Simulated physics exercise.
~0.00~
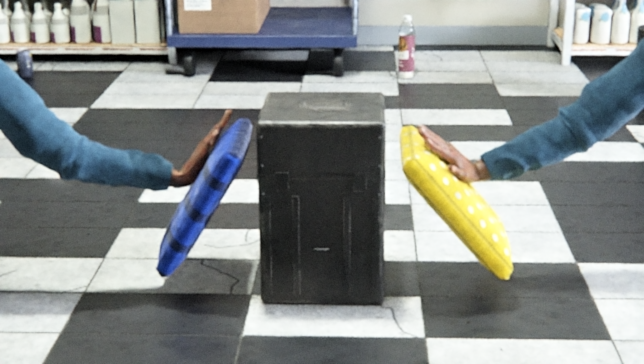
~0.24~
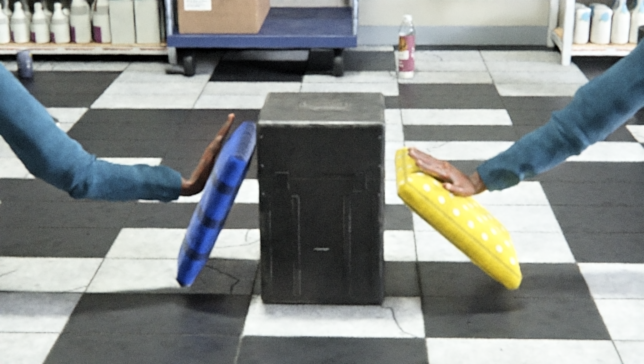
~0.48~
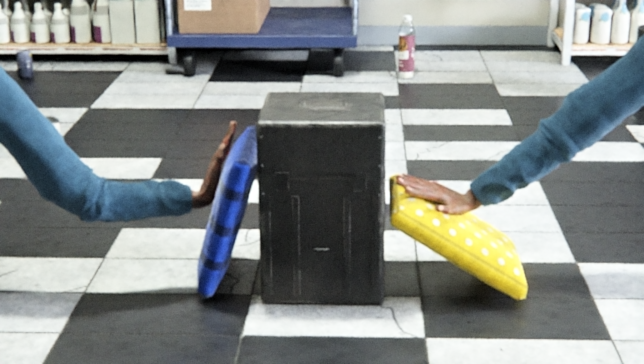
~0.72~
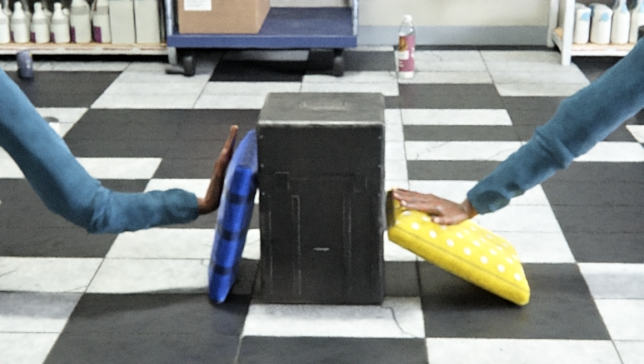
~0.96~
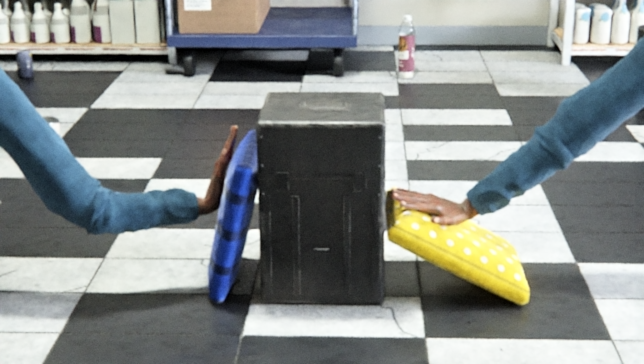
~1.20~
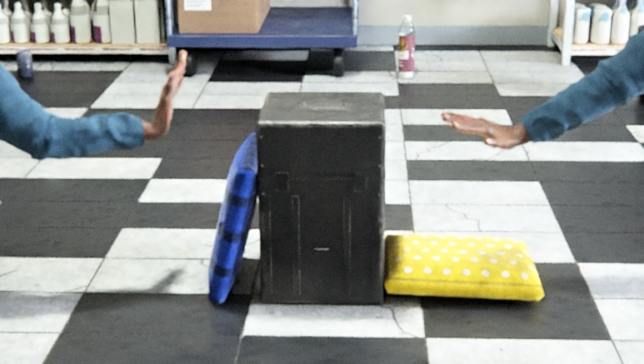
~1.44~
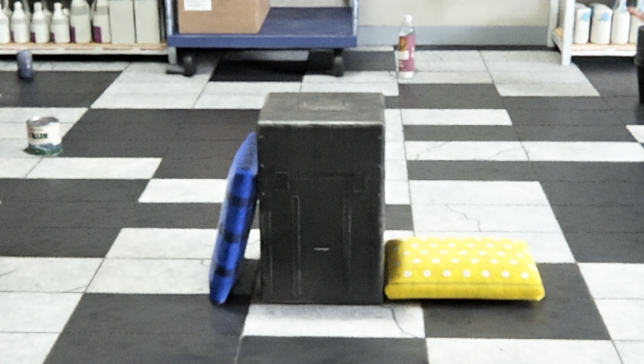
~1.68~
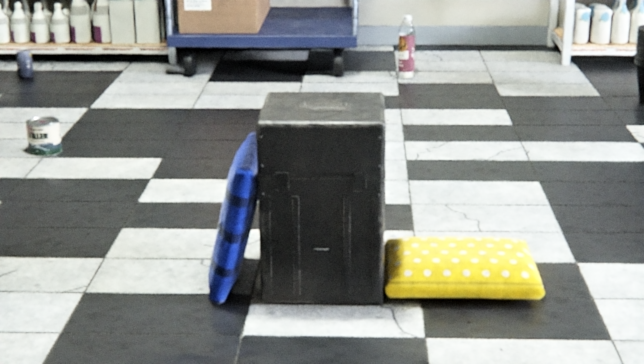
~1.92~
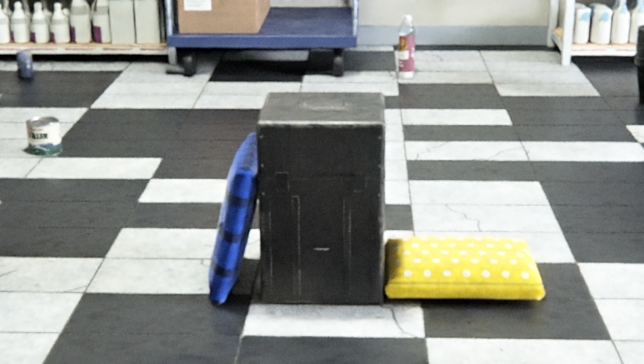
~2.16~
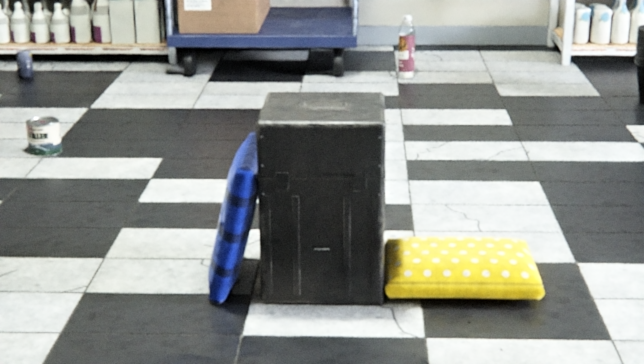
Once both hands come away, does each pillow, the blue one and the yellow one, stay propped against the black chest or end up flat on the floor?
The blue pillow stays propped against the left side of the chest. The yellow pillow slips down and ends up lying flat on the floor.
